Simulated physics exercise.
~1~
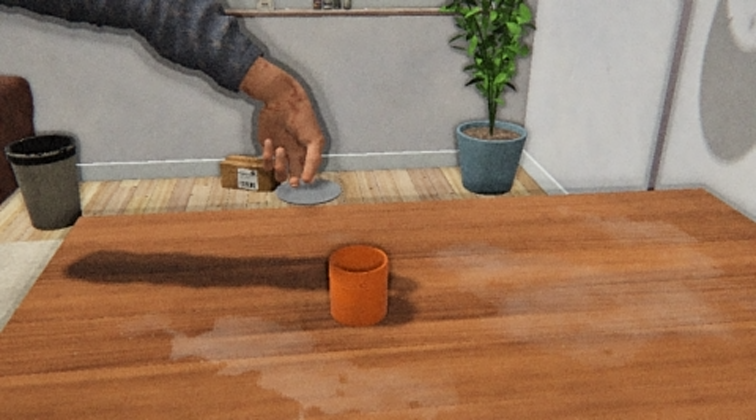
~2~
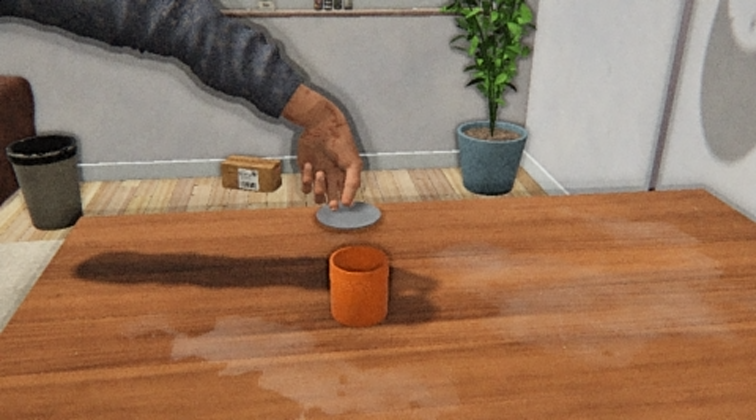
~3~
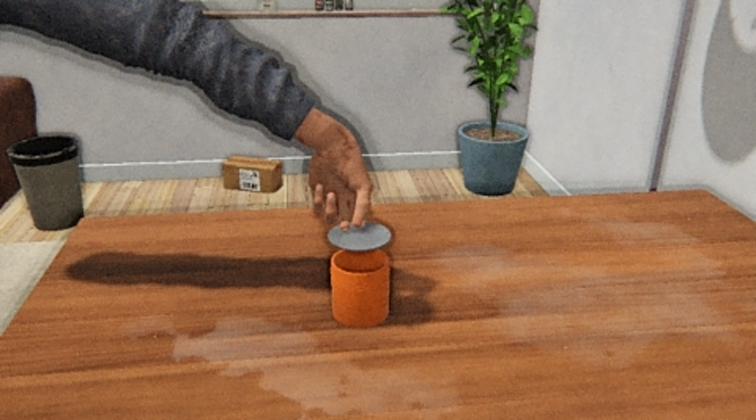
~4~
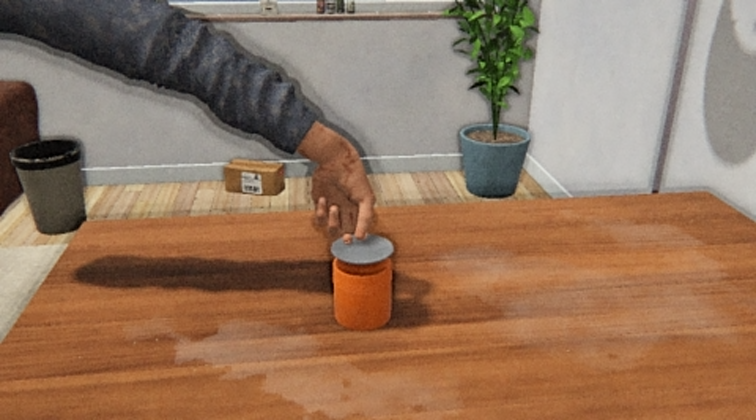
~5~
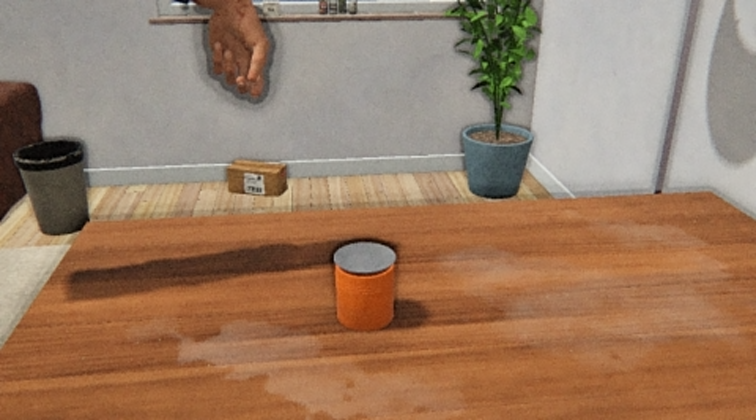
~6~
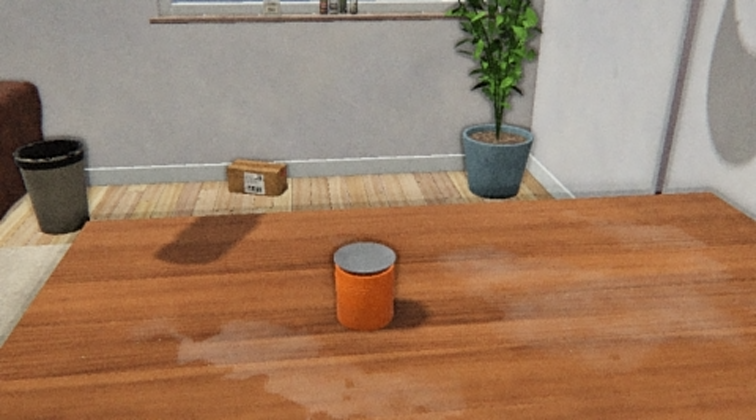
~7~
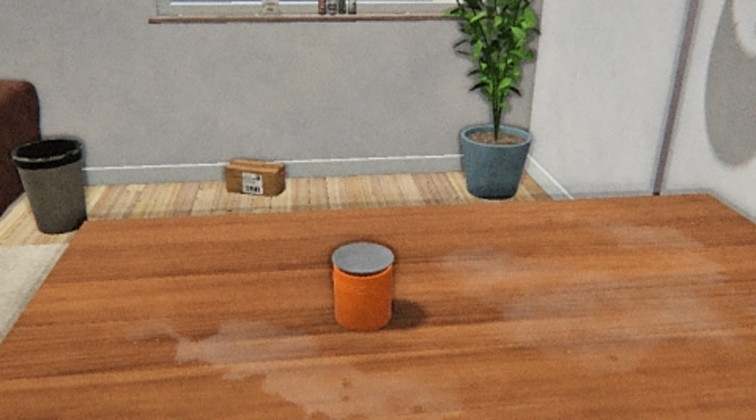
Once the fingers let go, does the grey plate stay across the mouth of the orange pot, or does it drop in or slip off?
The grey plate stays across the mouth of the orange pot, covering the opening like a lid.
